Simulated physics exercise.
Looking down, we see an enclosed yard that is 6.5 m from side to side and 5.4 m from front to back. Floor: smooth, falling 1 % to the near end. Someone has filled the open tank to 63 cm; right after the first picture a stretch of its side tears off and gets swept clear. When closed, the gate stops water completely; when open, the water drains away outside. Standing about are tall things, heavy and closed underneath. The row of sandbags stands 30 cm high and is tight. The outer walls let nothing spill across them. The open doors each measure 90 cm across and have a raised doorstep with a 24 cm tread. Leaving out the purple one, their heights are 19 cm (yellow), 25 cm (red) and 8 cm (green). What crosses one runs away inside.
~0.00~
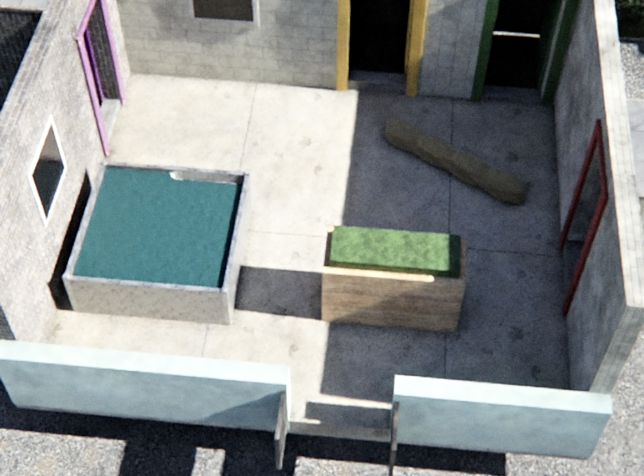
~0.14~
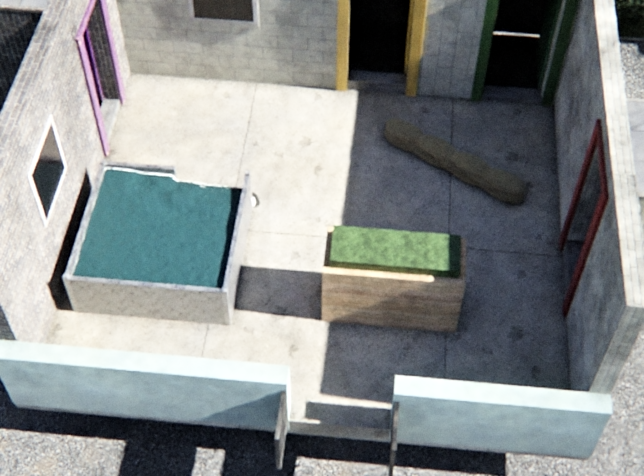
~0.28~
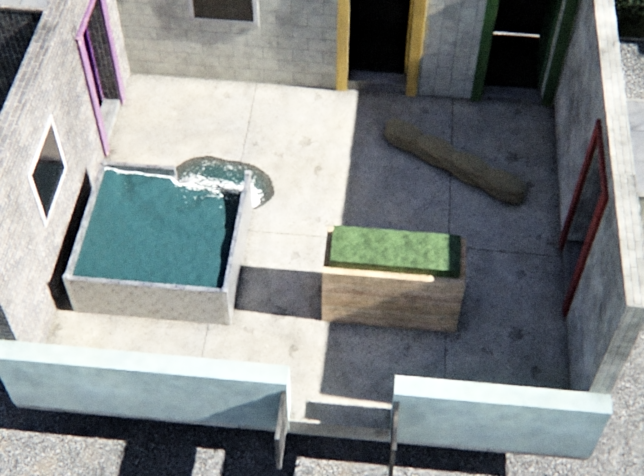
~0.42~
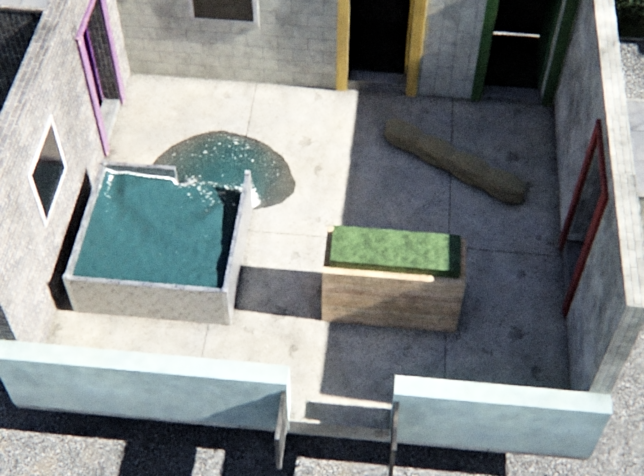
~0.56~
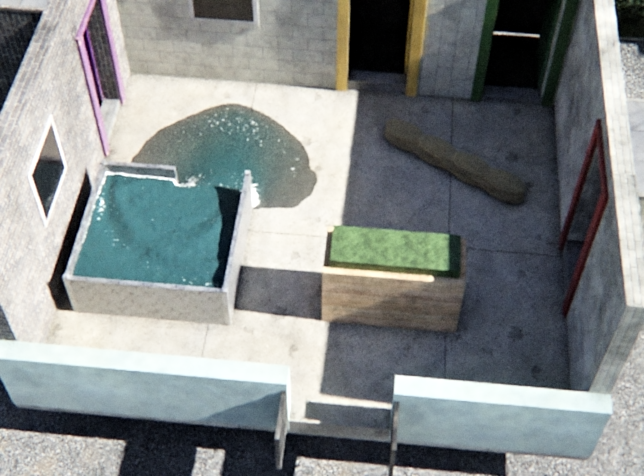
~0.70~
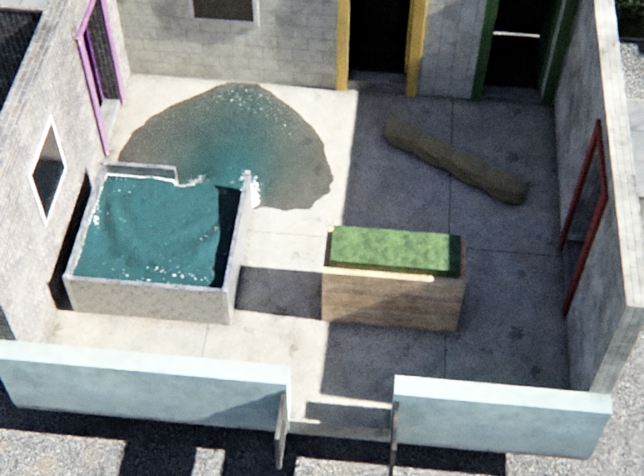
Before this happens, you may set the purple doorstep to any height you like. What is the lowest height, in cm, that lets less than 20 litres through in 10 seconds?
About 10.5 cm.
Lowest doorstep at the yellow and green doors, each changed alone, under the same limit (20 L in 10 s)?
About 11.0 cm at yellow and about 9.5 cm at green.
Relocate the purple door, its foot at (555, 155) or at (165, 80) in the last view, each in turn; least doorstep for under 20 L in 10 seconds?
First place around 12.5 cm, second around 19 cm.
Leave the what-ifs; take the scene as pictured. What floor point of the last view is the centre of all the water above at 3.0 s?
Approximately (227, 190).
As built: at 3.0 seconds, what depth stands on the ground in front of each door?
At the purple door the depth is 13 cm, at yellow 13 cm, at red 0 cm and at green 5 cm.
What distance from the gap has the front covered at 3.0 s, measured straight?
5.4 metres.
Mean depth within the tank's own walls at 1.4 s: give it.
Some 44 cm.
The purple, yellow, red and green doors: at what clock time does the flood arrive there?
Purple 0.9 seconds, yellow 1.4 seconds, red 3.6 seconds, green 2.2 seconds.
After 1.4 s water covers 25 % of the floor, deepest (34 cm) near (222, 198); 5 cm at the purple door, 0 litres in over its 12 cm doorstep.
After 3.0 s water covers 40 % of the floor, deepest (26 cm) near (129, 81); 13 cm at the purple door, 1 litre in over its 12 cm doorstep.
After 10.0 s water covers 95 % of the floor, deepest (12 cm) near (572, 414); 7 cm at the purple door, 12 litres in over its 12 cm doorstep.
At the purple door as built, the water arrived by 1.0 s and peaked near 15 cm at 4.0 s.
With a doorstep of 9.5 cm, 28 litres would have come in within the 10 s; with 13 cm, 8 litres. So under 20 litres takes about 10.5 cm.
